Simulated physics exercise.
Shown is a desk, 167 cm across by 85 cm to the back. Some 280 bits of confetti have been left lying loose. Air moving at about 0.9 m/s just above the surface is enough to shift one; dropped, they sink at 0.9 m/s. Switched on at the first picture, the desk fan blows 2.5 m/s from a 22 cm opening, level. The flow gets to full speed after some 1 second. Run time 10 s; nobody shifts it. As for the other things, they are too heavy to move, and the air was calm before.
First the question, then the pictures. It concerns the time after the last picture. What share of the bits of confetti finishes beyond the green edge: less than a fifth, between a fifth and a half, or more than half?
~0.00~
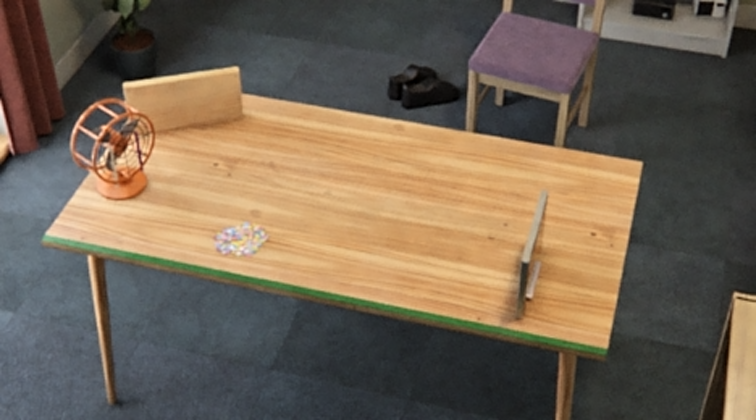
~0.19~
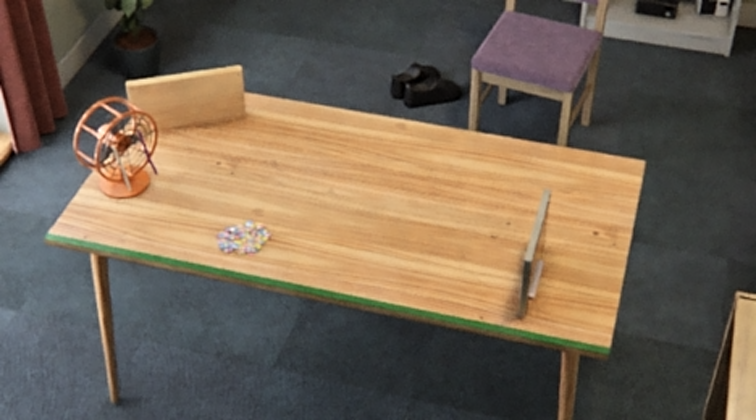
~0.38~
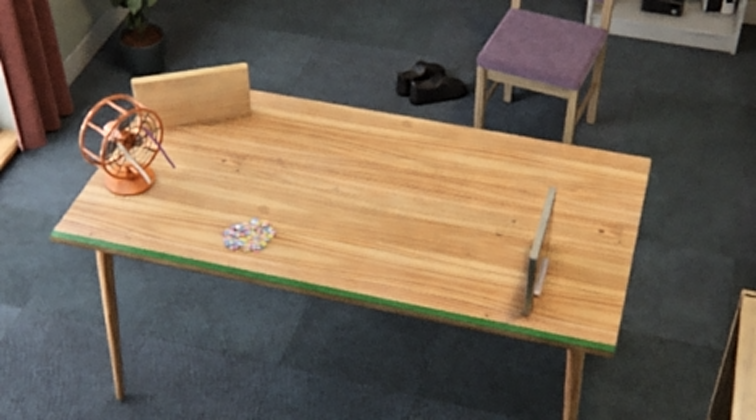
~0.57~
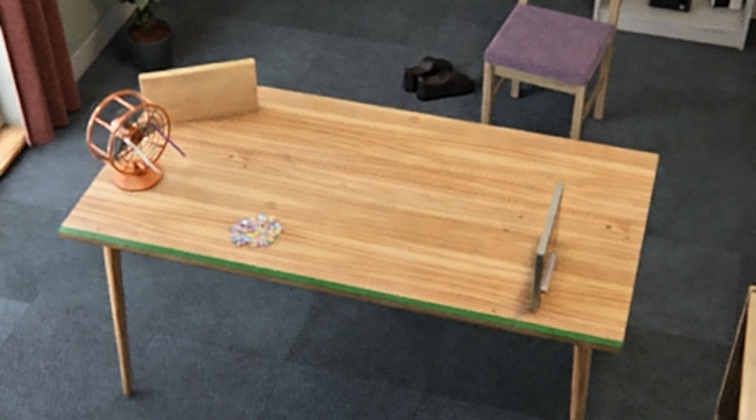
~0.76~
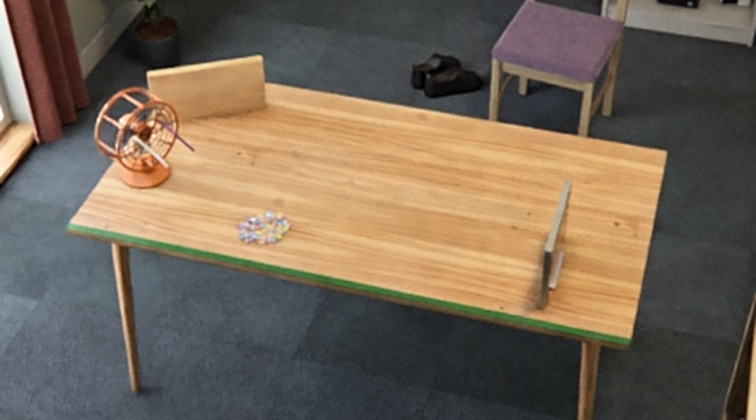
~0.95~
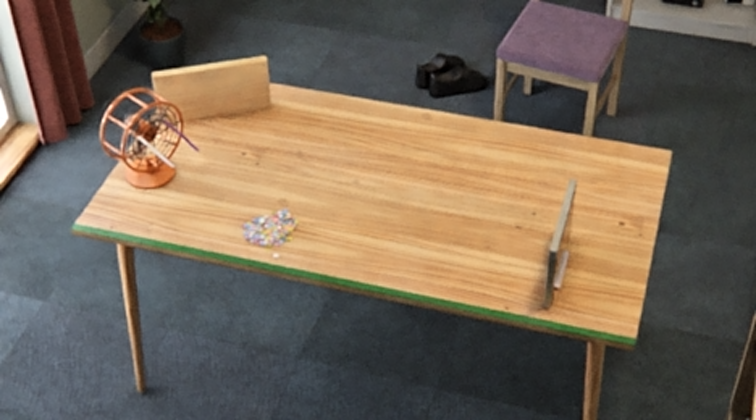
The share tops half.
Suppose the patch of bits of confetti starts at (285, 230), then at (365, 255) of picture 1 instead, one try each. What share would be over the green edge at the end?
Taking the two spots in order, you'd get 2 percent and then 3 percent.
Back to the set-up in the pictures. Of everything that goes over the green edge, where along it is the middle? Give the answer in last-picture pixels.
Median crossing, approx. (387, 294).
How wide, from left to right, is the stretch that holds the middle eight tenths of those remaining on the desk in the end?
Roughly 40 cm.
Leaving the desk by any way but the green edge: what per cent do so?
The share comes to some 0 per cent.
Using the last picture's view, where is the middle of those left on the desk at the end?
I'd put it close to (498, 258) in the last view.
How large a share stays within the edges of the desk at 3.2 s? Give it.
Roughly 30 per cent.
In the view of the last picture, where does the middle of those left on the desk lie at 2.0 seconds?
The middle ends up close to (474, 260).
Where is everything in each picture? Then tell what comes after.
In the first picture, the middle of the bits of confetti is near (242, 242), none has stirred yet and the mouth of the desk fan is at (114, 141).
In the second picture, the middle of the bits of confetti is near (244, 240), none has stirred yet and the green edge is centred on (312, 294).
In the third picture, the middle of the bits of confetti is near (249, 238), none has stirred yet, the top of a board is at (190, 73) and the top of a laptop is at (543, 221).
In the fourth picture, the middle of the bits of confetti is near (257, 233) and none has stirred yet.
In the fifth picture, the middle of the bits of confetti is near (265, 231) and none has stirred yet.
In the sixth picture, the middle of the bits of confetti is near (273, 230), the farthest in sight from the desk fan is at (276, 256) and about 10 % have left their places.
After 2.0 s, 60 % are on the move or not yet settled, 56 % are over the green edge; the middle of those still in play is near (467, 269).
After 3.2 s, 5 % are on the move or not yet settled, 69 % are over the green edge; the middle of those still in play is near (490, 259).
After 5.5 s, 4 % are on the move or not yet settled, 69 % are over the green edge; the middle of those still in play is near (498, 258).
After 10.0 s, at the end, 69 % are over the green edge; the middle of those still in play is near (498, 258).
